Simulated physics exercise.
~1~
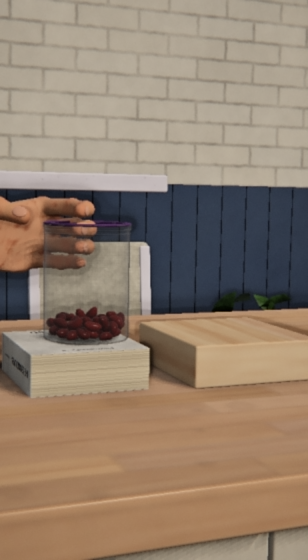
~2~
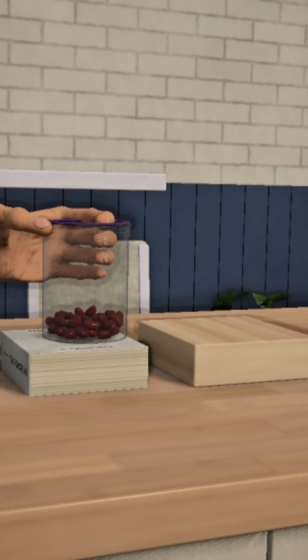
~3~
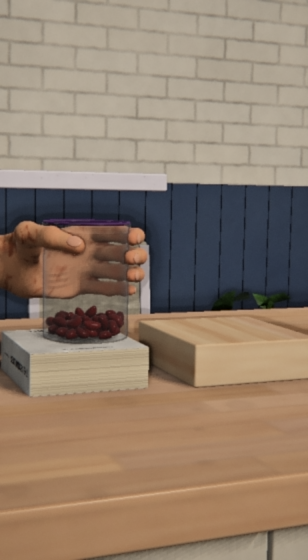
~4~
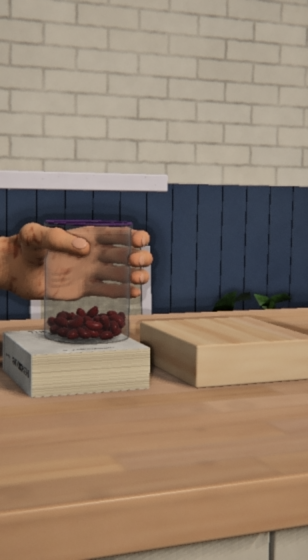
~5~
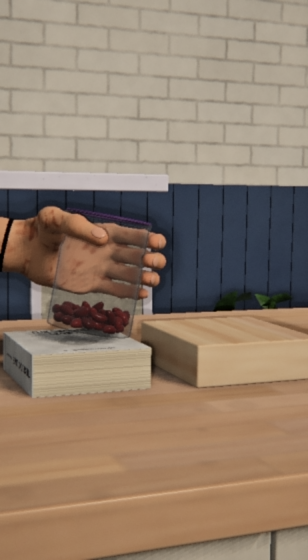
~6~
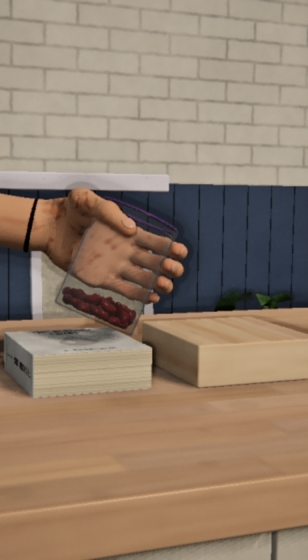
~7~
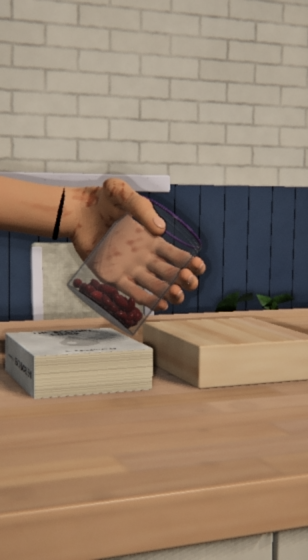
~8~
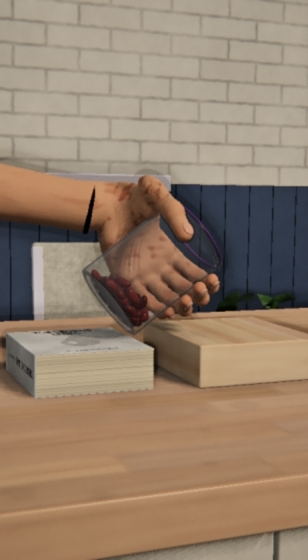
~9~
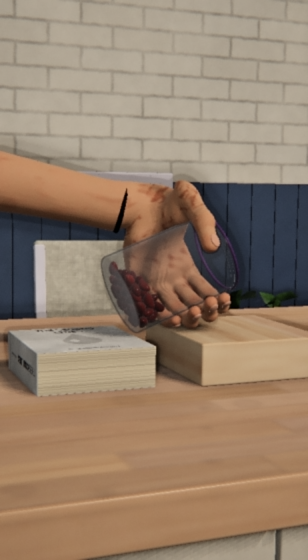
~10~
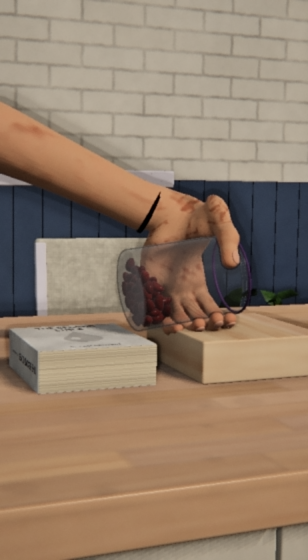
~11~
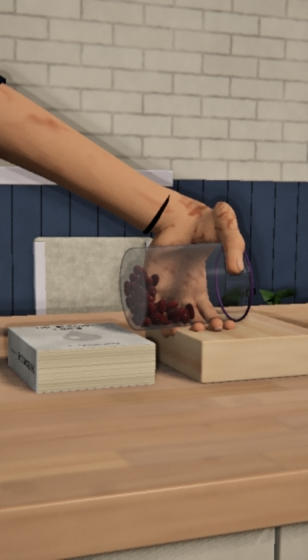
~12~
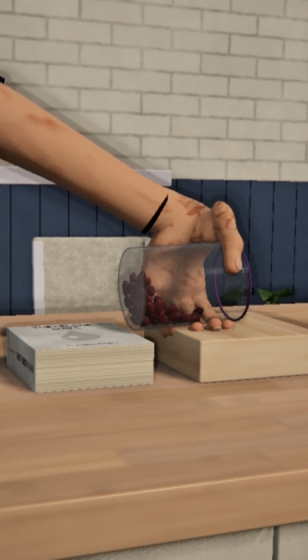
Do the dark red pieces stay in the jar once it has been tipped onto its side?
Yes, they stay in the jar. They slide along its side as it tips, but none of them come out over the rim.
